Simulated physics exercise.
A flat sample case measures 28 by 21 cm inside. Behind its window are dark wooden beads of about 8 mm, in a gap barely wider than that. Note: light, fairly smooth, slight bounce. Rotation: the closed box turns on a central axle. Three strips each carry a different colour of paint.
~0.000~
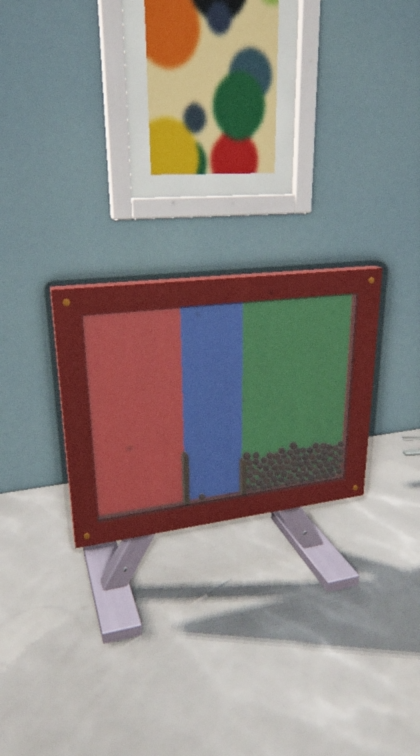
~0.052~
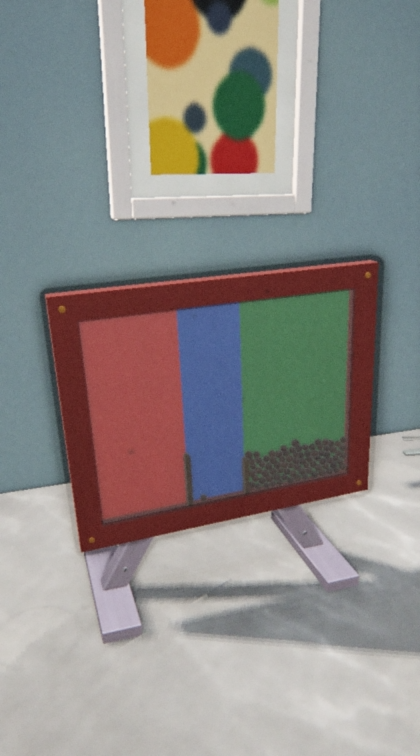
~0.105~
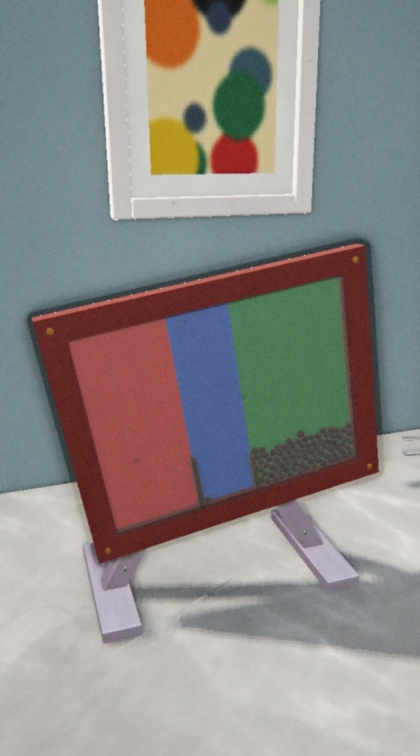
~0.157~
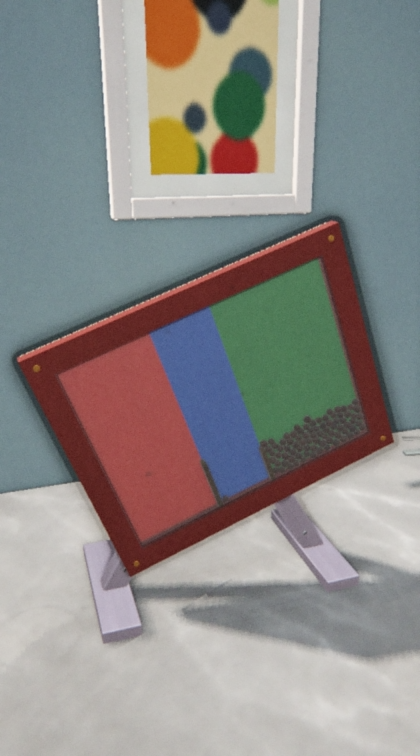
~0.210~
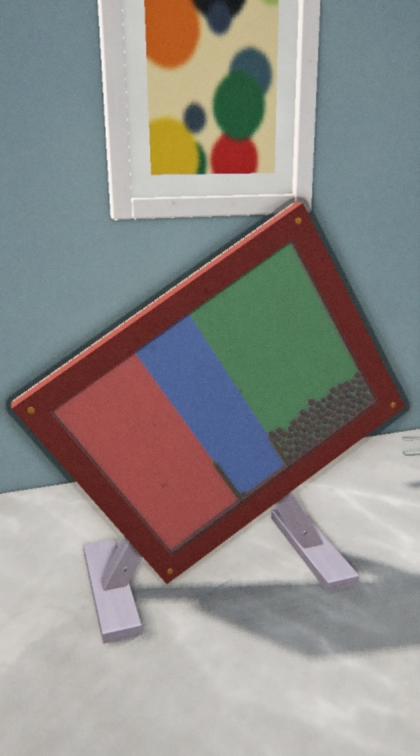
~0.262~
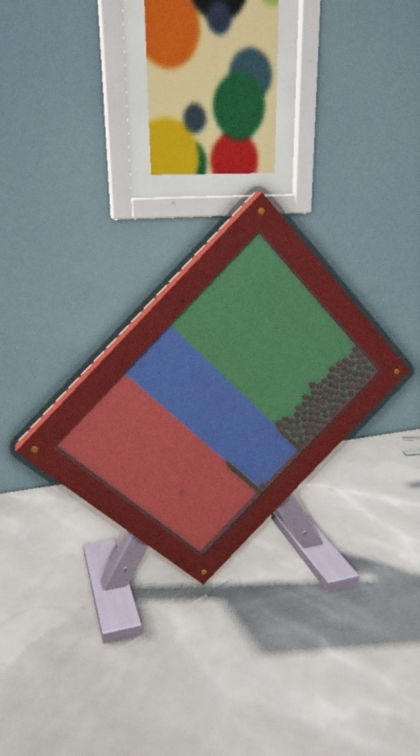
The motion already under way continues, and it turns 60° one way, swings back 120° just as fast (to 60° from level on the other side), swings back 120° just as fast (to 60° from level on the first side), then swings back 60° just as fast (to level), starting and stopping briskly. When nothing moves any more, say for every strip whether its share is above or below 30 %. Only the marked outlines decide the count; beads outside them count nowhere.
Red: Below 30 %, blue: Above 30 %, green: Above 30 %.
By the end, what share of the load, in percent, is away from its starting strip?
Close to 40 in a hundred.
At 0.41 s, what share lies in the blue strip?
I'd say close to 0 in a hundred.
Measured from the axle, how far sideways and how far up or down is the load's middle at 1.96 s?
The middle sits around 7 cm right and 6 cm below.
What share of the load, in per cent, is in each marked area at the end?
Tally: Red strip = 0; blue strip = 40; green strip = 55.
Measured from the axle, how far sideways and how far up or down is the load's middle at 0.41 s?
Roughly 10 centimetres to the right and 2 centimetres above.
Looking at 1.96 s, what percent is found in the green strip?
About 60 percent of the load.
After 0.41 s, it stands 60° anticlockwise; the beads' middle is 10 cm right of and 2 cm above the centre; green 100 %.
After 1.96 s, it stands 31° anticlockwise; the beads' middle is 7 cm right of and 6 cm below the centre; blue 40 %, green 60 %.
After 2.17 s, it stands level; the beads' middle is 3 cm right of and 9 cm below the centre; blue 40 %, green 55 %.
All still by 2.8 s, it stands level; red 0 %, blue 40 %, green 55 %.
